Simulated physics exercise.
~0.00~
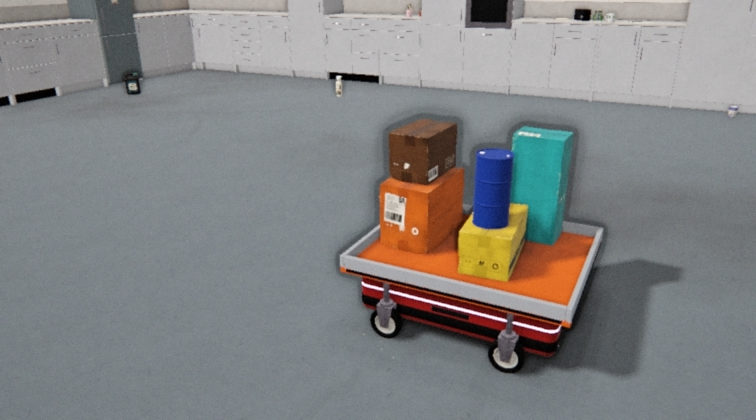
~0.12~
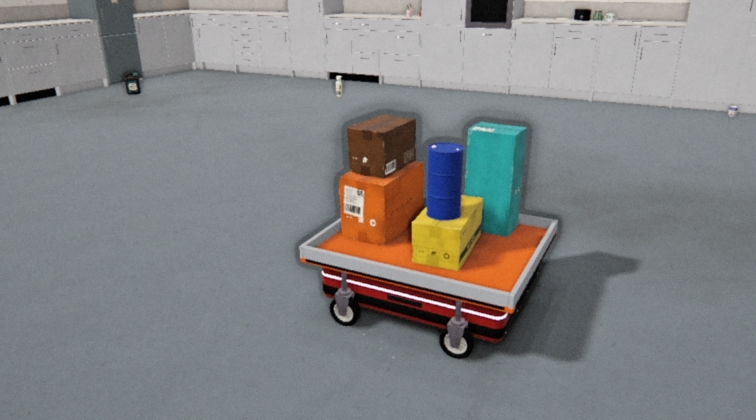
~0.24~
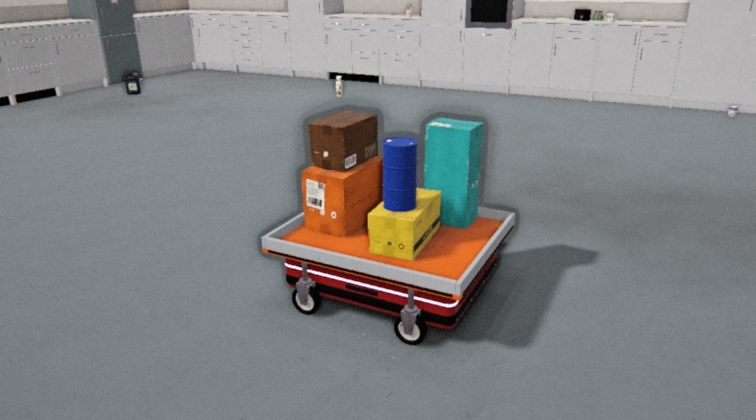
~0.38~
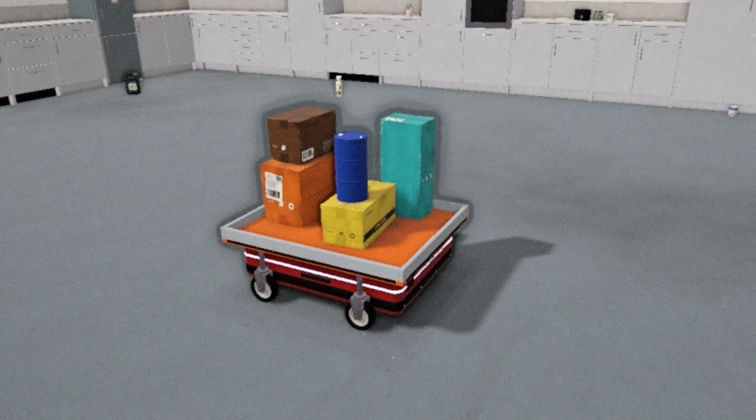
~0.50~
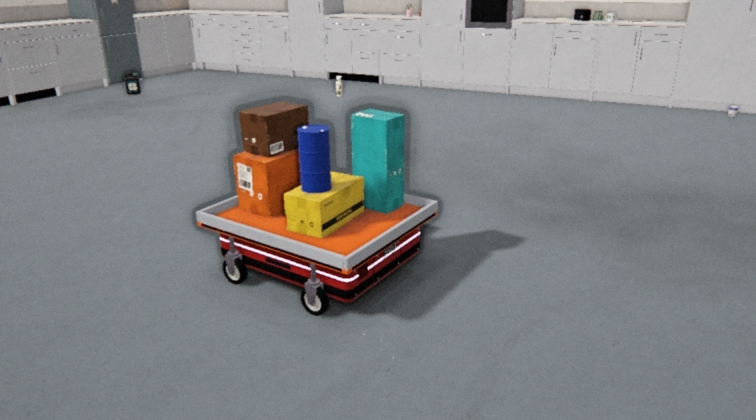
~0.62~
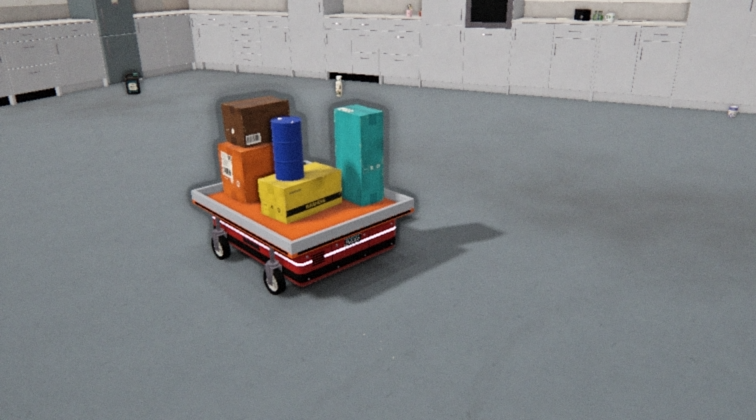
In a wide room with a grey floor and white cabinets along the back wall, a flat cart carries brown, orange, yellow and turquoise boxes and a blue canister perched on the yellow one. It rolls leftward and slightly away from the viewer, then gradually turns as it continues.
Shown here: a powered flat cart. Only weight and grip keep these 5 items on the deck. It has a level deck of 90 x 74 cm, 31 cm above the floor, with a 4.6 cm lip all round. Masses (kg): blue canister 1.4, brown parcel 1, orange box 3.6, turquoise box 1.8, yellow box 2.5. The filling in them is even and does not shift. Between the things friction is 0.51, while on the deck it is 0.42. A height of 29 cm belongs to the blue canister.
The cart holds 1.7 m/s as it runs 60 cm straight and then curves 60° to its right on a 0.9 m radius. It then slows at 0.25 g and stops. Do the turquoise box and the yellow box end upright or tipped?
The turquoise box remains upright; the yellow box remains upright.
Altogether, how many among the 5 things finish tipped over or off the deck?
0.
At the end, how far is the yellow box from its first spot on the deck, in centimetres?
Start to finish, roughly 0 cm.
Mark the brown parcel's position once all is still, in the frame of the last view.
It ends up at about (281, 76).
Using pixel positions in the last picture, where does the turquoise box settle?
Around pixel (342, 108).
Around 0.72 s, cart has run 122 cm, turned 30°; brown parcel shifted 17 cm; orange box shifted 14 cm.
Around 0.92 s, cart has run 156 cm, turned 52°; brown parcel shifted 28 cm; orange box shifted 22 cm.
Around 1.12 s, cart has run 190 cm, turned 60°; brown parcel shifted 28 cm; orange box shifted 21 cm.
Finally (2.2 s), not toppled but over 10 cm from the start, brown parcel and orange box; the other 3 still in place (within 10 cm). In the last view, turquoise box near (342, 108), yellow box near (300, 126).
